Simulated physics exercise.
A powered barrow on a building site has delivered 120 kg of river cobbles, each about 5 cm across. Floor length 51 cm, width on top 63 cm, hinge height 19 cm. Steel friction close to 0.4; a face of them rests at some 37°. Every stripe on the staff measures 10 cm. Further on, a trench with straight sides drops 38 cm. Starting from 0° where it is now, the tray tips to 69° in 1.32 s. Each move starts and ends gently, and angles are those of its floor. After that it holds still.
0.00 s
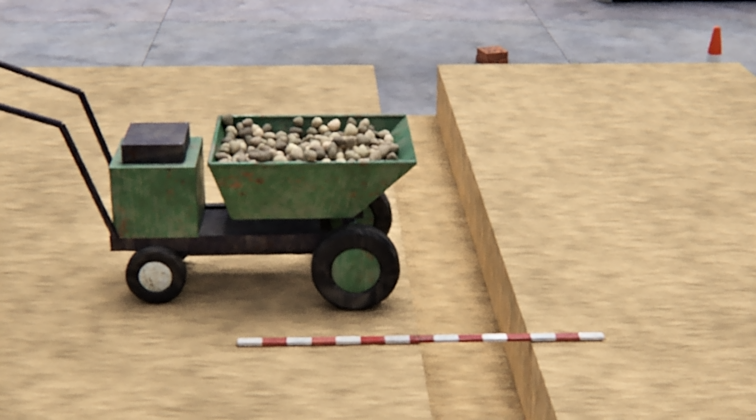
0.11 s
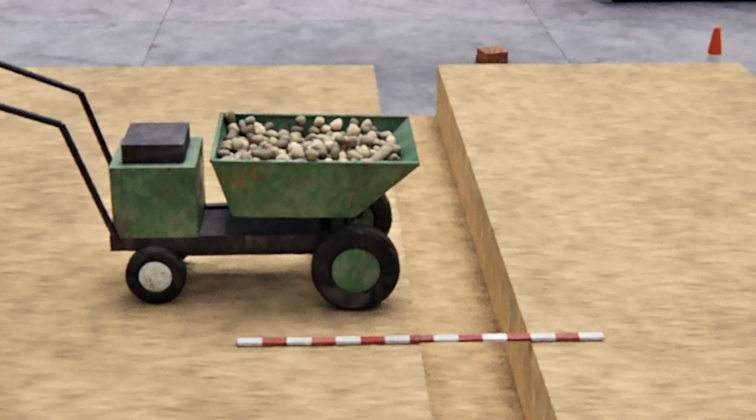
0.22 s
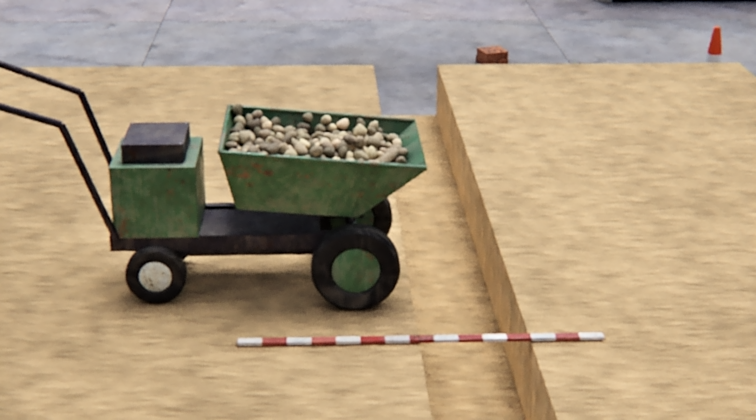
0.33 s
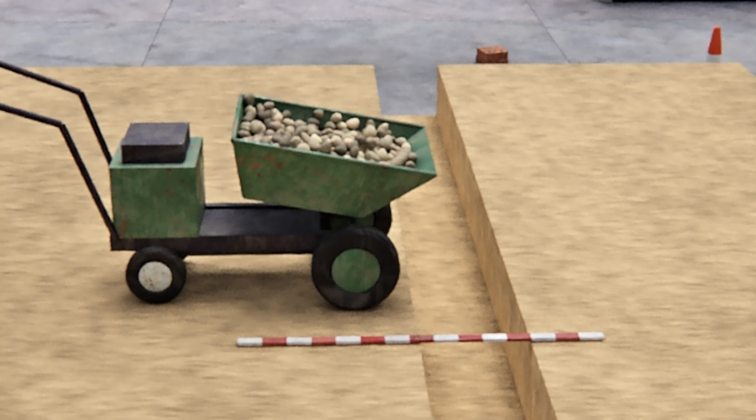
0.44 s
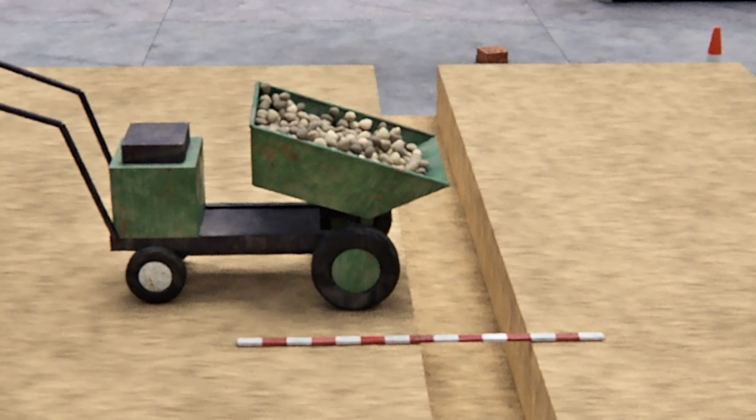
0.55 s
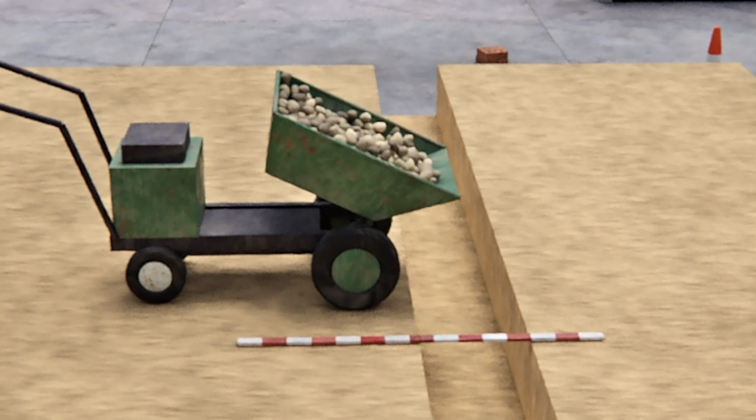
On a sandy building site with grey paving behind, a fixed, slightly raised view shows a trench running between two flat banks of ground. A green powered barrow with black handles and dark wheels stands on the left, its tray full of pale and brown cobbles, behind a red-and-white staff. The tray's rear rises steadily, tilting its lip down to the right, and the stones shift towards that lip.
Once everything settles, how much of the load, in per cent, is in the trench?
Once it settles, about 56 per cent of the load is there.
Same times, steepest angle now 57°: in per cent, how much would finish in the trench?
Around 60 per cent would finish in the trench.
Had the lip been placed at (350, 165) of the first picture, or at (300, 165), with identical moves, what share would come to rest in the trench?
First spot about 100, second spot about 65 per cent.
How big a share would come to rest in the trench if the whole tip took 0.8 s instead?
Then about 50 per cent.
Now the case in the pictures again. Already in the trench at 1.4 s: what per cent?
Around 25 per cent of it, at that instant.
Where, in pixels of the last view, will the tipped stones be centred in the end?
Their middle lands near (501, 329).
After 1.0 s the floor is at 58°; 100 % in the tray; the foremost stones are at (485, 236).
After 1.4 s the floor is at 69°; 48 % in the tray, 25 % in the trench, 27 % past the trench; the foremost stones are at (577, 272).
After 1.8 s the floor is at 69°; 14 % in the tray, 42 % in the trench, 44 % past the trench; the foremost stones are at (666, 274).
After 3.7 s the floor is at 69°; 0 % in the tray, 56 % in the trench, 44 % past the trench; the foremost stones are at (717, 279).
